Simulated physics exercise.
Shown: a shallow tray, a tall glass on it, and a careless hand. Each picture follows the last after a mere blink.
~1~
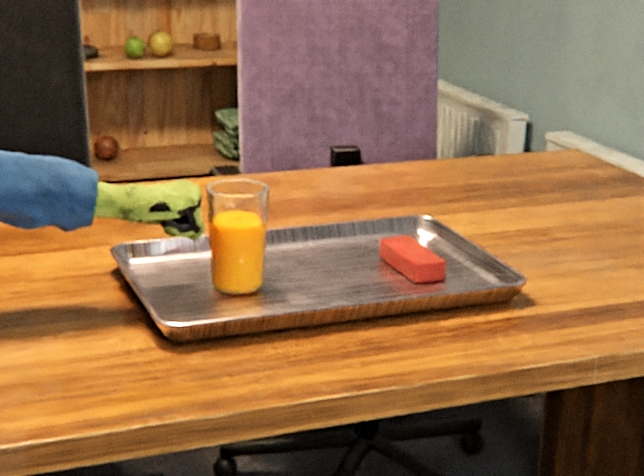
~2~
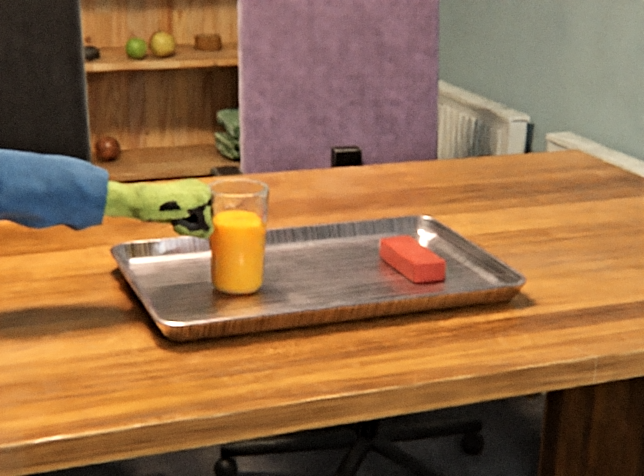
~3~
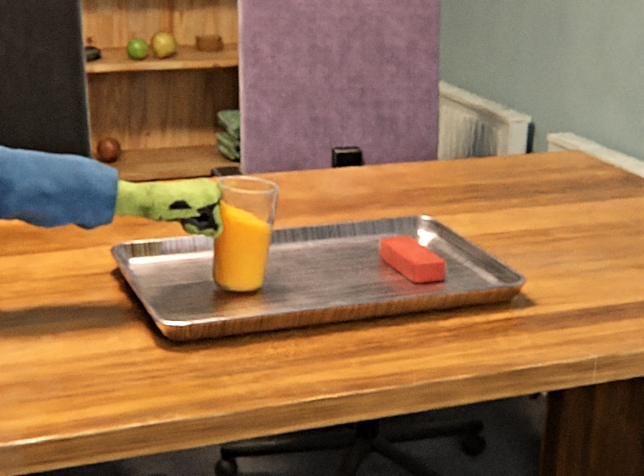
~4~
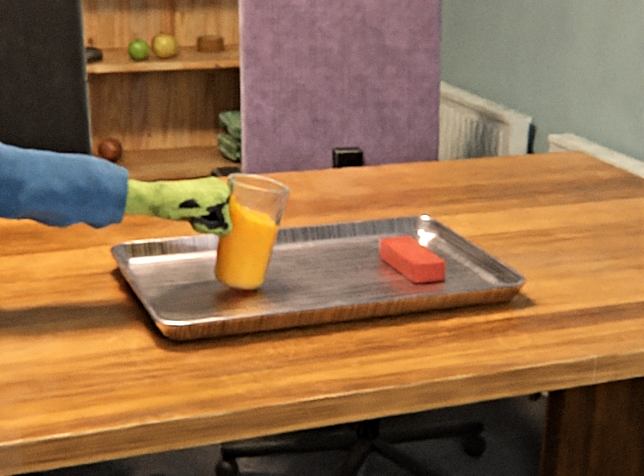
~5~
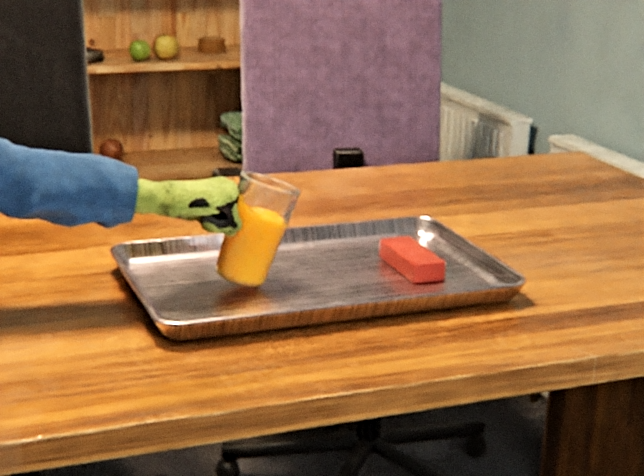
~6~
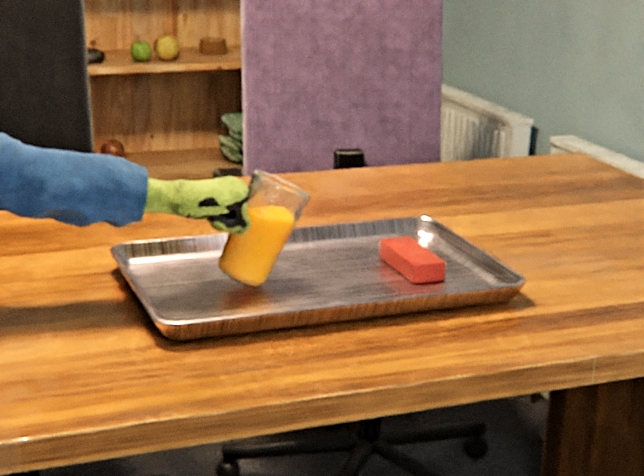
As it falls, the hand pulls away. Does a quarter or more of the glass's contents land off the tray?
No.
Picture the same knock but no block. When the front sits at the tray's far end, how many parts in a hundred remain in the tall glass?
Roughly 50 %, give or take.
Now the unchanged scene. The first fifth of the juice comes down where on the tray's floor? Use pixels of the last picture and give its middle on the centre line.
I'd mark it somewhere close to pixel (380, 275).
A moment on, the tall glass is falling and 100 per cent is in the glass, 0 on the tray and 0 above or beyond its rim.
Next, the tall glass lies on its side and 75 per cent is in the glass, 14 on the tray and 11 above or beyond its rim.
Then the tall glass lies on its side and 41 per cent is in the glass, 48 on the tray and 11 above or beyond its rim.
Later the tall glass lies on its side and 22 per cent is in the glass, 72 on the tray and 7 above or beyond its rim.
Finally, 94 per cent is held by tray and glass, 6 is off the tray.
